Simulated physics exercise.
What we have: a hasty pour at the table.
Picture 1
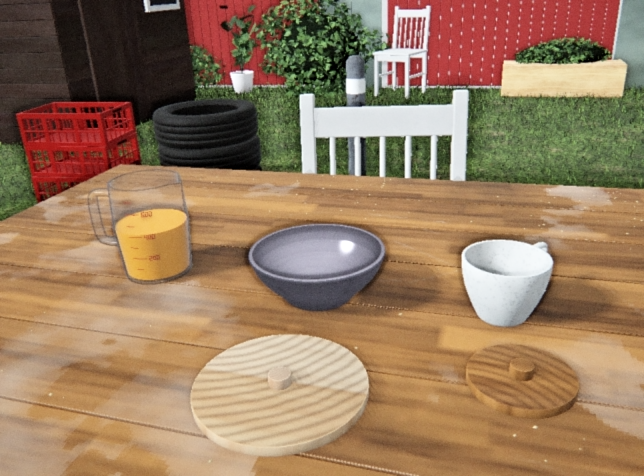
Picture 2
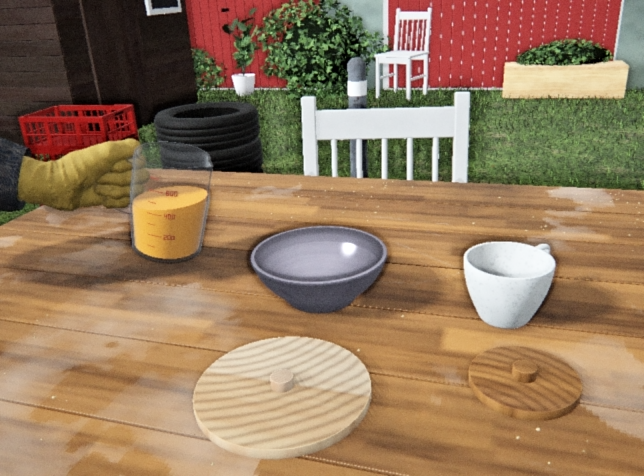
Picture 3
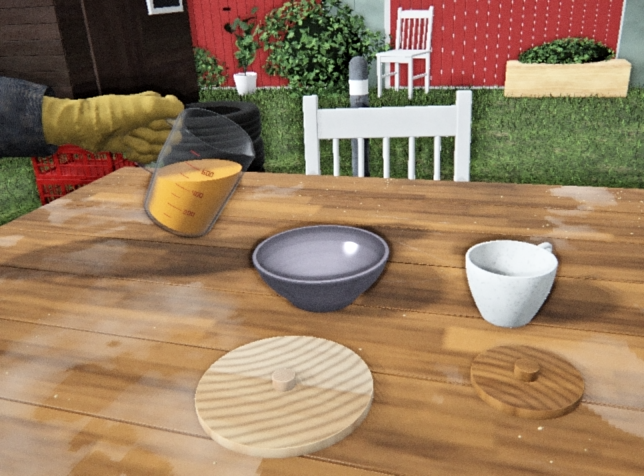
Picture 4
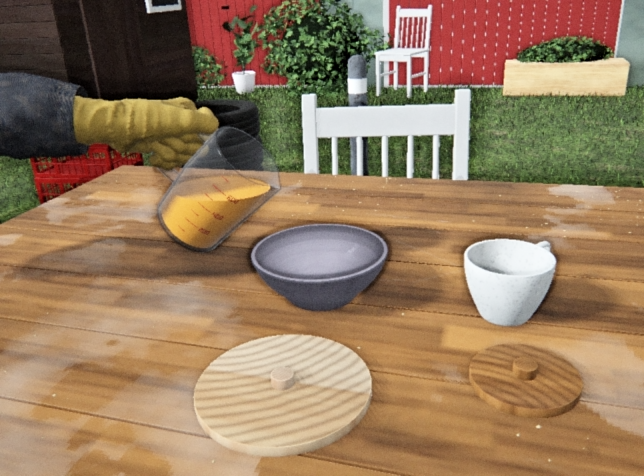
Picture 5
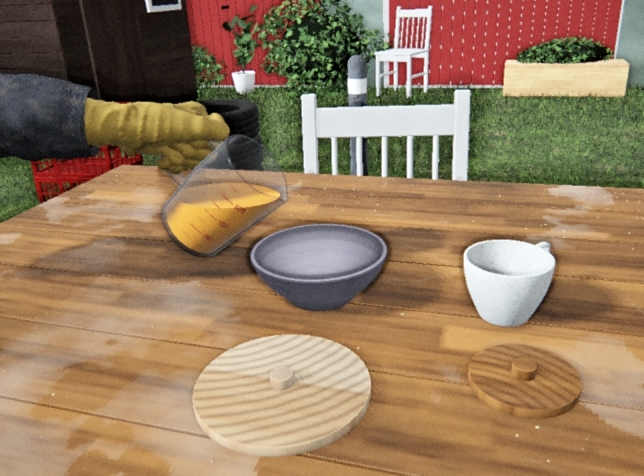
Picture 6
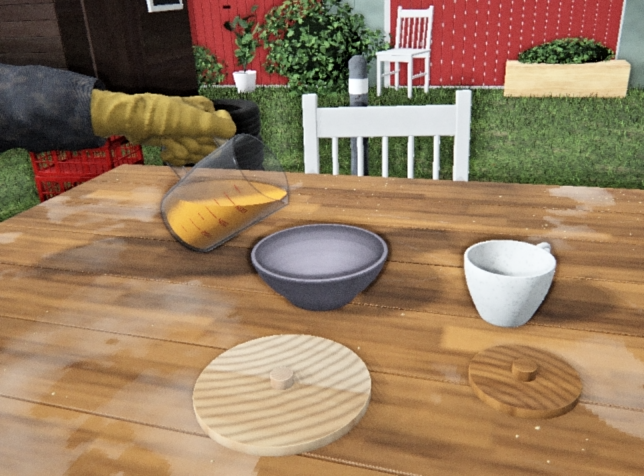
To begin with, a clear jug of orange liquid stands on a wooden table, left of an open grey bowl and a white cup, with two wooden lids in front. A yellow-gloved hand lifts the jug, then tilts it steeply toward the bowl, the liquid still inside.
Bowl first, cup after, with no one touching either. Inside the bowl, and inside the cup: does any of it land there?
The bowl has it inside. The cup has it inside.
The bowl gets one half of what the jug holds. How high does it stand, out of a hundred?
Level: Some 45 %.
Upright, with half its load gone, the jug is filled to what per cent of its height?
25 per cent, roughly.
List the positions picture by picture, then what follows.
In the first frame, nothing is moving yet; jug (152, 223) about half full; bowl (318, 275) open; cup (504, 290) open.
In the second frame, the jug is picked up; jug about half full, surface at (170, 198); bowl (320, 277) open.
The third frame shows tilting; jug (197, 173) tipped 30° with all of its load; cup (508, 291) open.
The fourth frame shows no stream yet; jug (219, 190) tipped 45° with all of its load; bowl (321, 275) open.
The fifth frame shows still nothing leaves it; jug (225, 197) tipped 50° with all of its load; cup (506, 290) open.
The sixth frame shows on the point of pouring; jug (225, 194) tipped 55° with all of its load; bowl (321, 275) open; cup (507, 290) open.
Next, the orange juice goes into the bowl.
After that, the orange juice goes into the cup.
Finally, the bowl has its share inside; the cup has its share inside.
